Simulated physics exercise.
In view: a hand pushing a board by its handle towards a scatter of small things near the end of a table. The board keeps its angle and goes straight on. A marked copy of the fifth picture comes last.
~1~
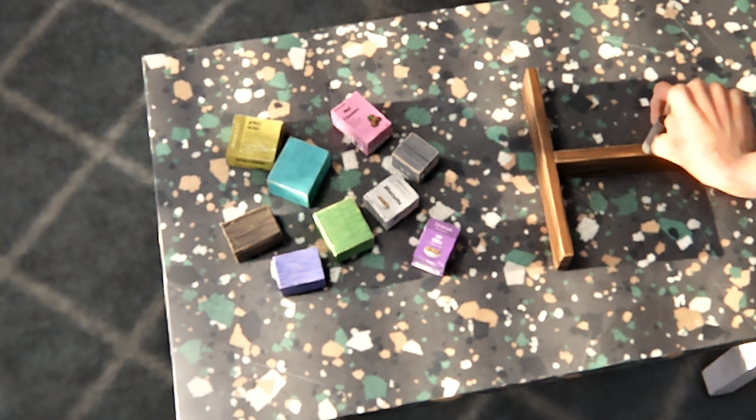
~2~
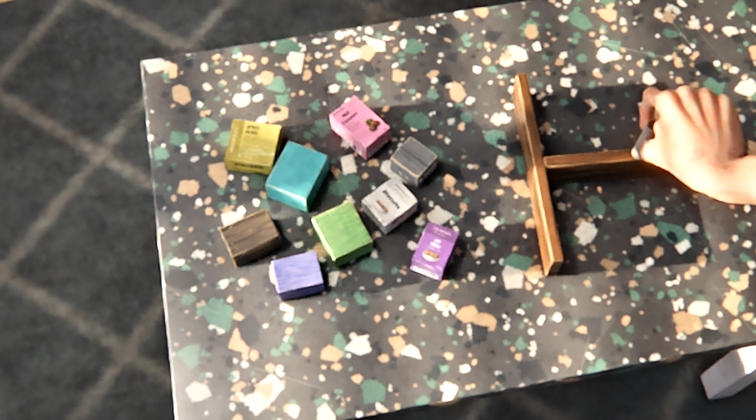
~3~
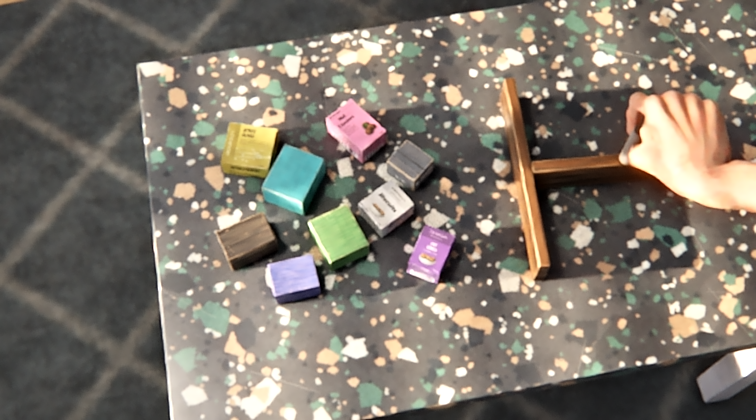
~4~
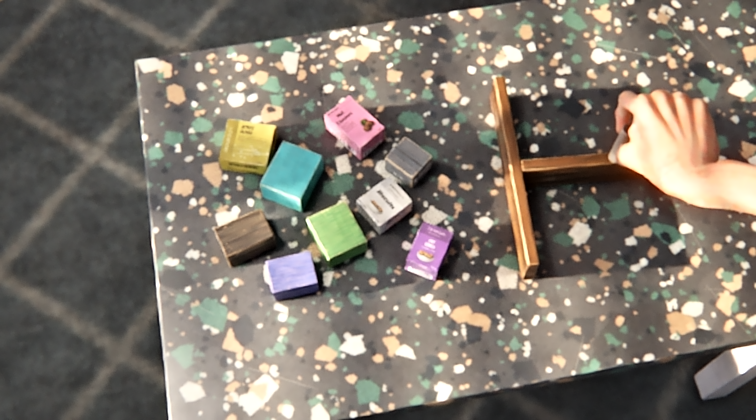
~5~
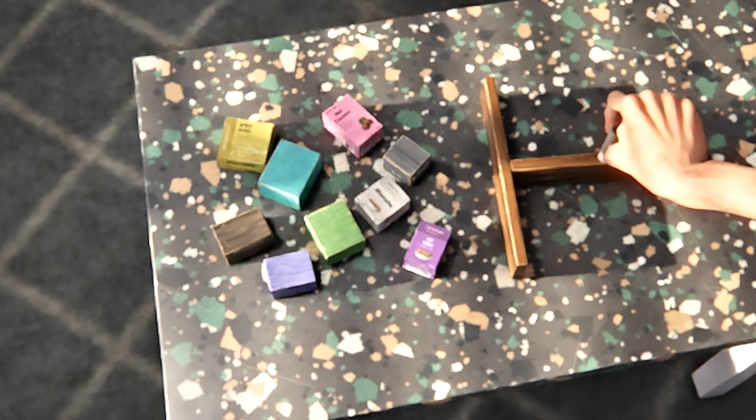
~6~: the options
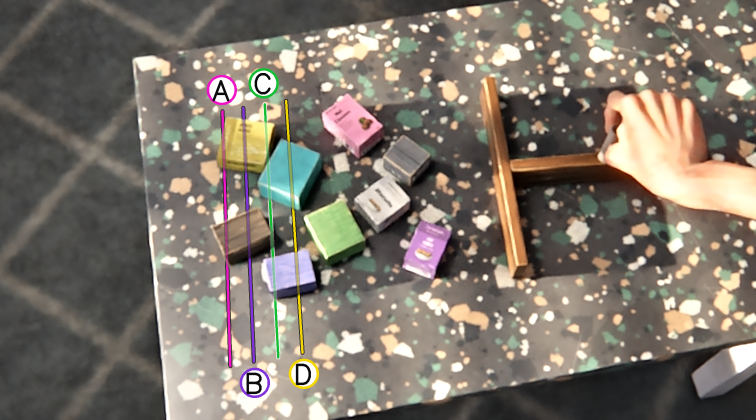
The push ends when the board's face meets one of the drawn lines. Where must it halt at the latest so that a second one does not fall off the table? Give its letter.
Stop at A.
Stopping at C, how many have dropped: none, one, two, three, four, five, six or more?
By then, none.
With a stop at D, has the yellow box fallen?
By then, no.
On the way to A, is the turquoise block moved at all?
Yes.
On the marked copy, A at (226, 230); B at (248, 226); C at (271, 223); D at (294, 219).
With A. Early on, board (407, 183); purple packet (391, 258); grey box (373, 162).
Further on, board (305, 200); black block (195, 236); blue block (242, 295).
At the end, board (226, 213); black block over the edge; green block (164, 260); one fallen.
As for the rest, B is within the limit but short; C is within the limit but short; D is within the limit but short.
